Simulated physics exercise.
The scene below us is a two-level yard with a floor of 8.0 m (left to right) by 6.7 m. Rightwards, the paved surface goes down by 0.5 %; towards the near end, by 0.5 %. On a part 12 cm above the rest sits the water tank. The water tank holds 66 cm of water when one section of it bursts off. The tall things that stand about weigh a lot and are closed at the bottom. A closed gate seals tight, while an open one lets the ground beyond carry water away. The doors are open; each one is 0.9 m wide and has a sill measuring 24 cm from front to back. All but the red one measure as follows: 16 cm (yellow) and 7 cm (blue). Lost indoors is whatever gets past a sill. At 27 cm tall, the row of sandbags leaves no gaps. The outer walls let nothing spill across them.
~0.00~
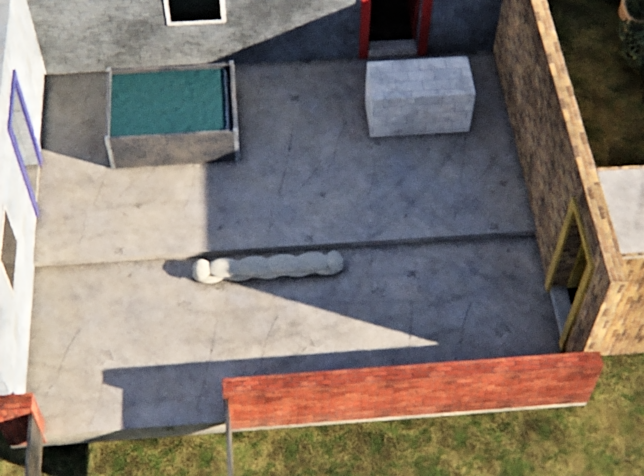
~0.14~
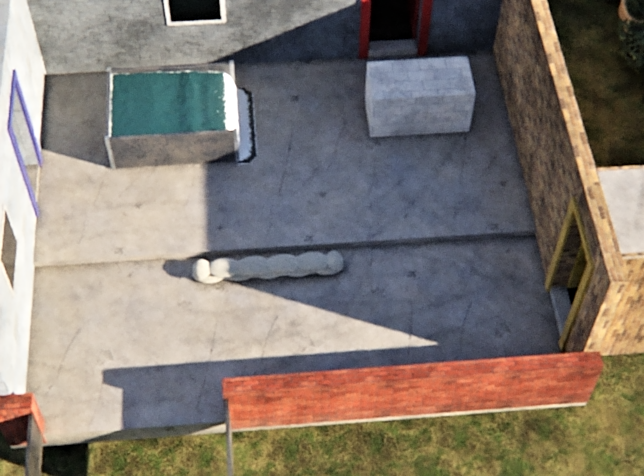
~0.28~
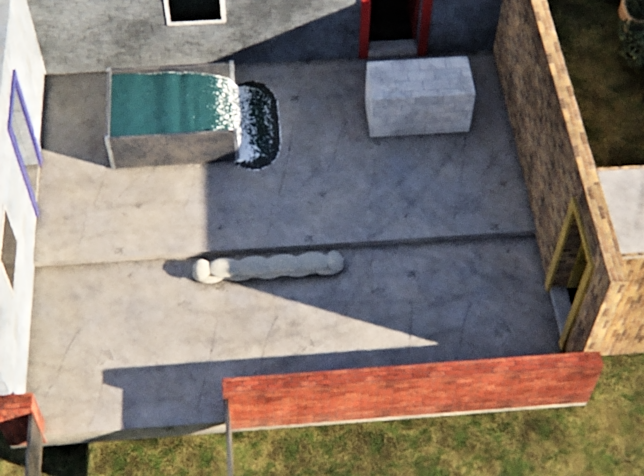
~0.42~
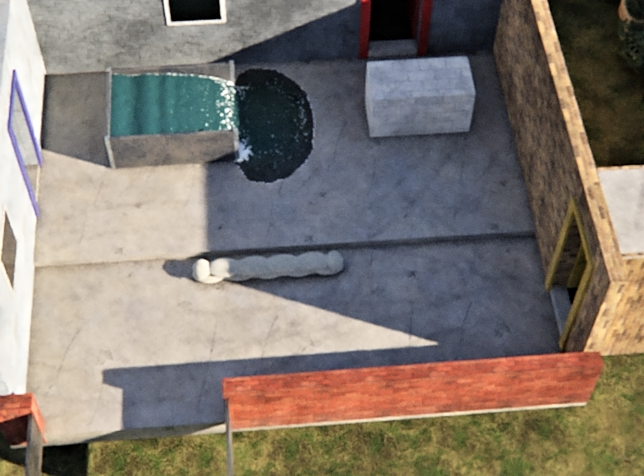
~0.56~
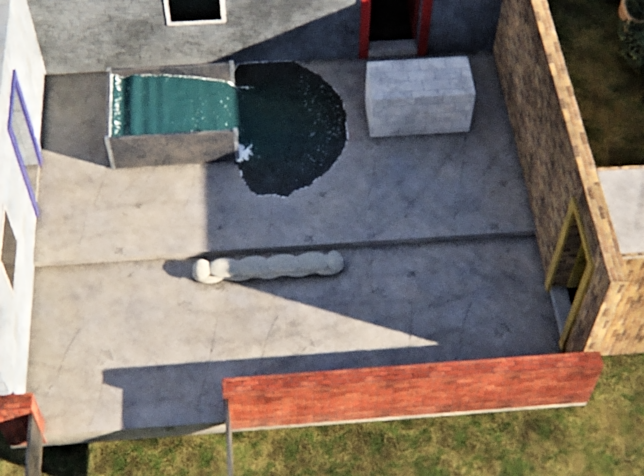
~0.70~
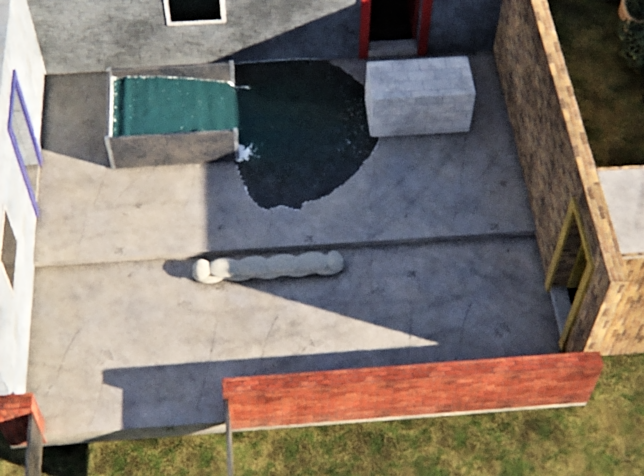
In a walled paved yard with a row of sandbags across it, water pours from the right side of a raised tank and spreads over the floor in a widening dark pool, reaching the side of a pale block.
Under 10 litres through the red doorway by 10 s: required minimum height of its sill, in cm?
Roughly 21 cm.
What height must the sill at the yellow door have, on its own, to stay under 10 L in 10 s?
Roughly 13.0 cm at the yellow door.
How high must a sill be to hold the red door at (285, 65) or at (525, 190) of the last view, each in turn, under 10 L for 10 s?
Minimums: About 9.5 cm and 12.0 cm.
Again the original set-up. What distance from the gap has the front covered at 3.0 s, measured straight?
I make it some 6.8 m.
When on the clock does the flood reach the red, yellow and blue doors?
Arrival: Red 1.1 s, yellow 2.6 s, blue not in the 10 s.
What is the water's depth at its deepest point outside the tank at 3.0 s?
I'd put it near 28 cm.
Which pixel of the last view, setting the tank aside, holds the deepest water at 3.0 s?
At about (483, 66).
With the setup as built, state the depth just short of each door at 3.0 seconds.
Before red it's 16 cm, before yellow 12 cm, before blue 0 cm.
After 1.4 s water covers 25 % of the floor, deepest (36 cm) near (360, 119); 9 cm at the red door, 0 litres in over its 15 cm sill.
After 3.0 s water covers 40 % of the floor, deepest (28 cm) near (483, 66); 16 cm at the red door, 26 litres in over its 15 cm sill.
After 10.0 s water covers 75 % of the floor, deepest (10 cm) near (543, 280); 5 cm at the red door, 29 litres in over its 15 cm sill.
At the red door as built, the water arrived by 1.1 s and peaked near 24 cm at 2.0 s.
Run again over the same 10 s with other heights there, 14 litres in over 19 cm, 2 litres over 26 cm. The limit of 10 litres is kept from about 21 cm up.
